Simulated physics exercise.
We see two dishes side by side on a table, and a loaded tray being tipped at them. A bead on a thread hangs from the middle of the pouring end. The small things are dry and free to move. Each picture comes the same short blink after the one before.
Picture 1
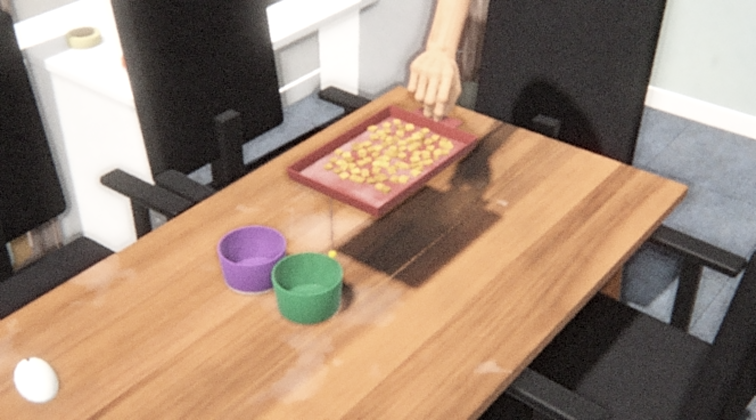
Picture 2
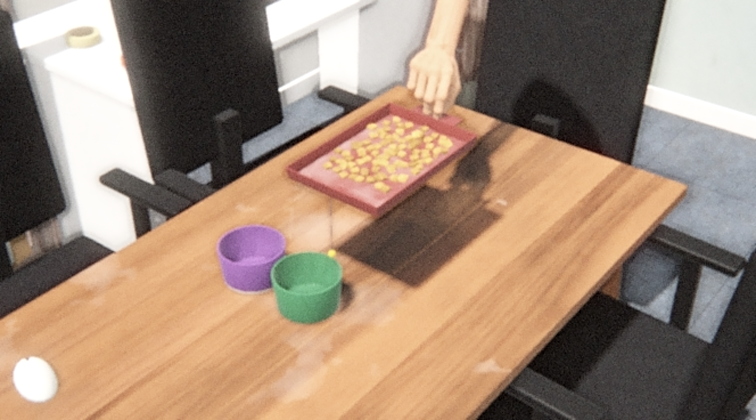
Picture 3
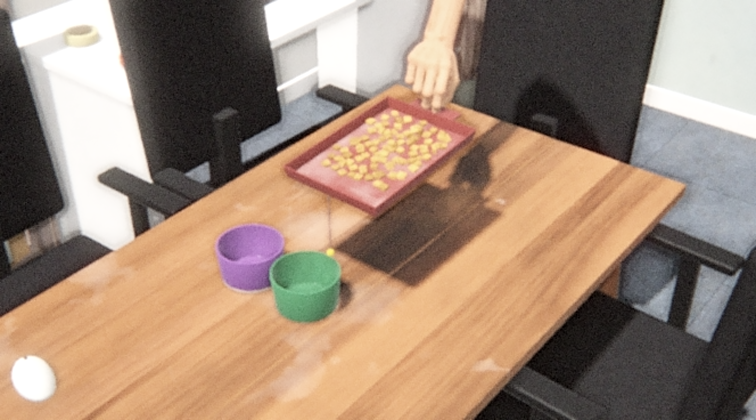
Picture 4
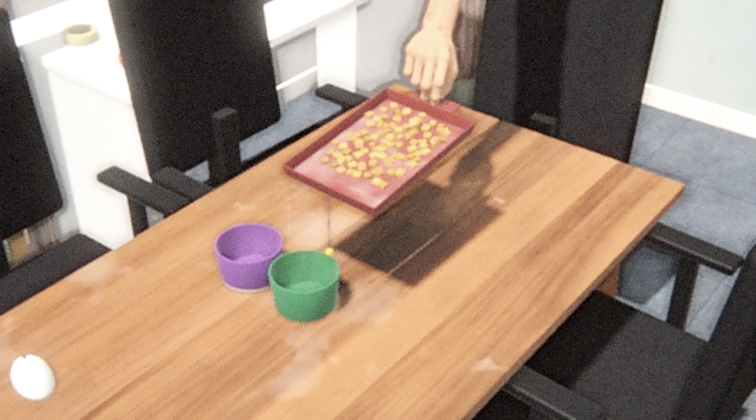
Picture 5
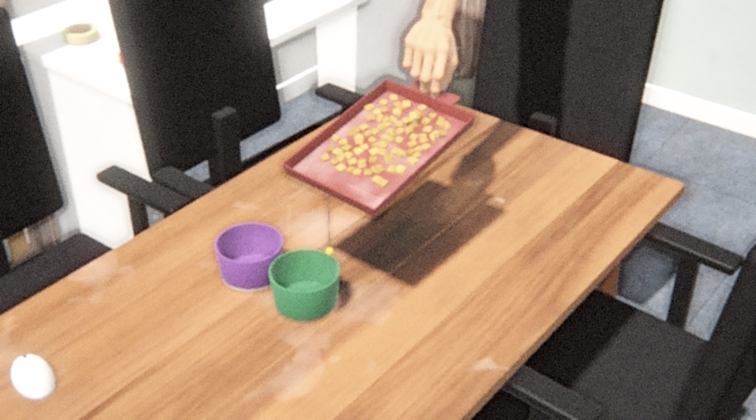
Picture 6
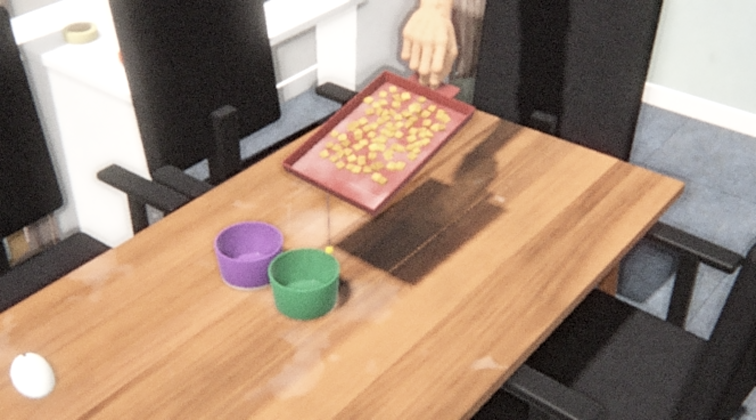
At a wooden table, a hand slowly tilts a red tray of small yellow pieces.
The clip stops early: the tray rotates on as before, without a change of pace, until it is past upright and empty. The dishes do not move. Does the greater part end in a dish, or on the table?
In the dishes lies only the smaller part of it.
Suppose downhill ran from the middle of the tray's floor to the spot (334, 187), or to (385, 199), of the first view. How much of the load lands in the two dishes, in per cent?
About 80 and 0 per cent.
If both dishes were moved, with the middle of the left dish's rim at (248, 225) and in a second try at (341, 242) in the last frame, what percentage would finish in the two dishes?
Roughly 0 per cent, and 10 per cent.
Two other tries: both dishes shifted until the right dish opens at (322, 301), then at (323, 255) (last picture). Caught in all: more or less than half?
In turn: Below a half; below a half.
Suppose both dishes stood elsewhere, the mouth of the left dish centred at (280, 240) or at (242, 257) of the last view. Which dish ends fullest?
One: The dish on the right. Two: The right dish.
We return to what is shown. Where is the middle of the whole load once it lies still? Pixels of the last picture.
At about (346, 320).
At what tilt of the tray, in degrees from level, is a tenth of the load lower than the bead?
Roughly 75°.
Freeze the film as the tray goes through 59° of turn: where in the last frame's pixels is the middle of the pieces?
Near (358, 183).
Soon after the last picture, tray tipped steeply; nearly all on the tray; a stray few in the air.
A little later, tray tipped right over; most on the tray; a stray few in the right dish; a small part outside both; a small part in the air.
Later still, tray tipped past a quarter turn; about a quarter in the right dish; most outside both.
At rest, tray tipped past a quarter turn; about a quarter in the right dish; none in the left dish; most outside both.
